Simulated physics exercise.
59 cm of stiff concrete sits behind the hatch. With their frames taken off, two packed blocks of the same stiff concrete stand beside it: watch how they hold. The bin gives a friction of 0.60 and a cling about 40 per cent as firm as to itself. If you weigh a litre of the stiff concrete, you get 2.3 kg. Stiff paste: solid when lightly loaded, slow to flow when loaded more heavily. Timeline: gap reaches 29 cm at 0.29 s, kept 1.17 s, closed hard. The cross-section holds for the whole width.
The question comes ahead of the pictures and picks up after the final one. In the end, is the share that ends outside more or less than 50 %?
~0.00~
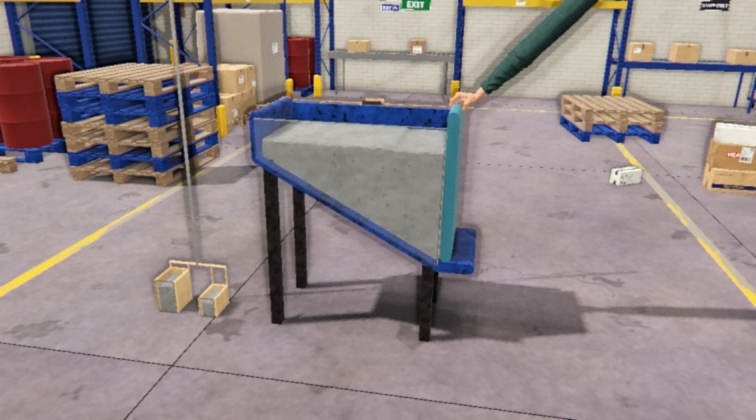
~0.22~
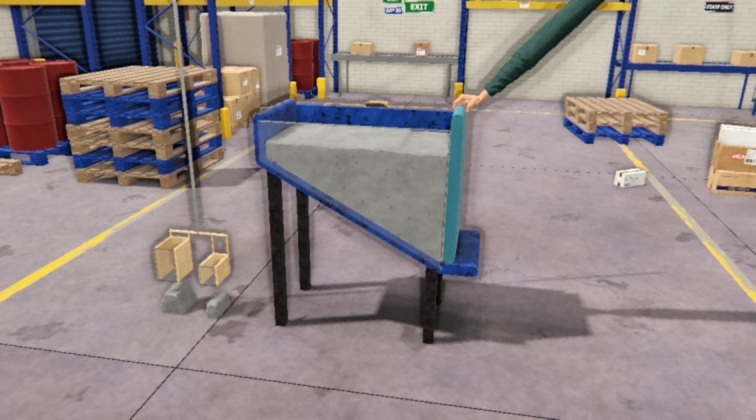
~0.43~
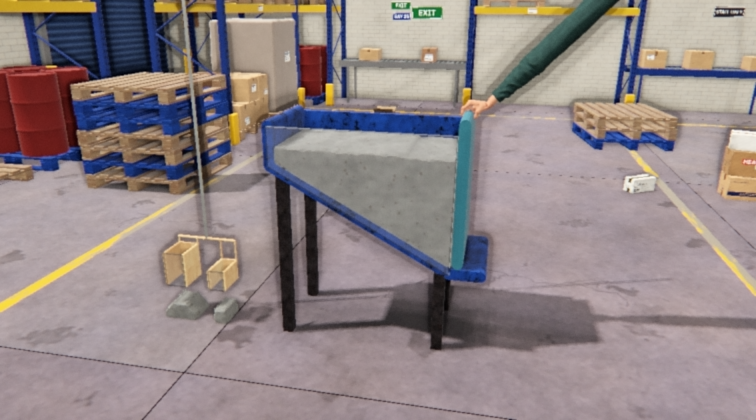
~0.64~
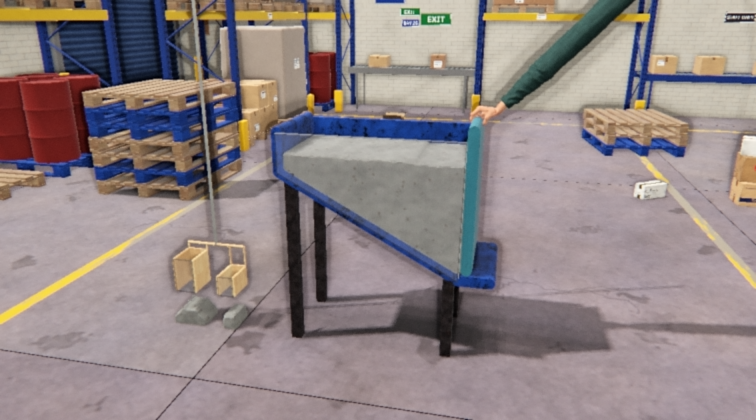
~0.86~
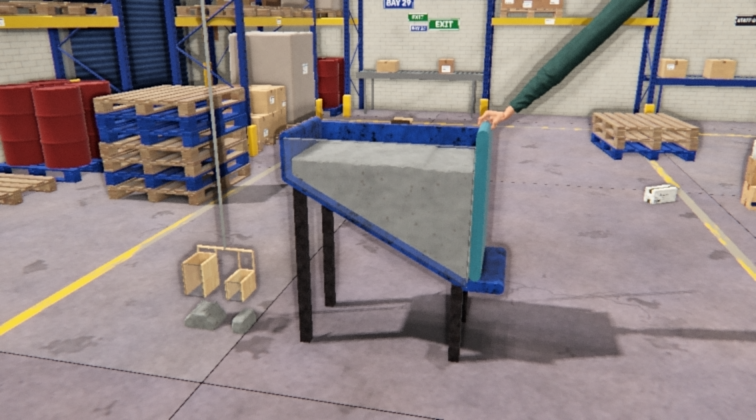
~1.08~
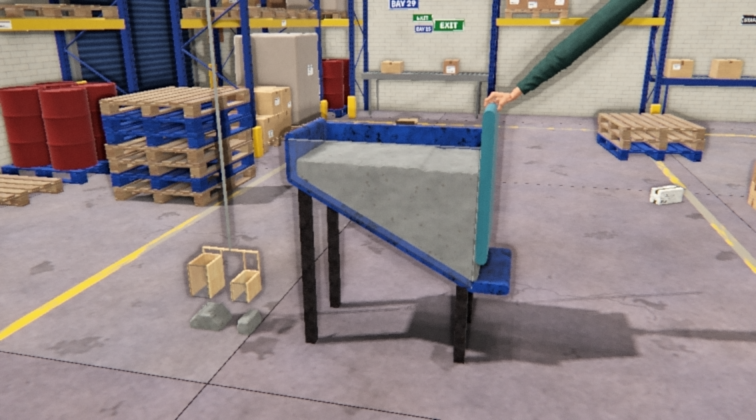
Prediction: Exceeding 50 per cent.
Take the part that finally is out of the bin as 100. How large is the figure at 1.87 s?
I'd put it at around 50 %.
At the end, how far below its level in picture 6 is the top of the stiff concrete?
By my estimate, near 30 cm.
By 1.44 s, the hatch is 29 cm open and 15 % is out.
By 1.87 s, the hatch is 29 cm open and 45 % is out.
By 2.31 s, the hatch is 29 cm open and 70 % is out.
By 2.74 s, the hatch is 7.0 cm open and 82 % is out.
By 3.32 s, at the end, the hatch is shut and 83 % is out.
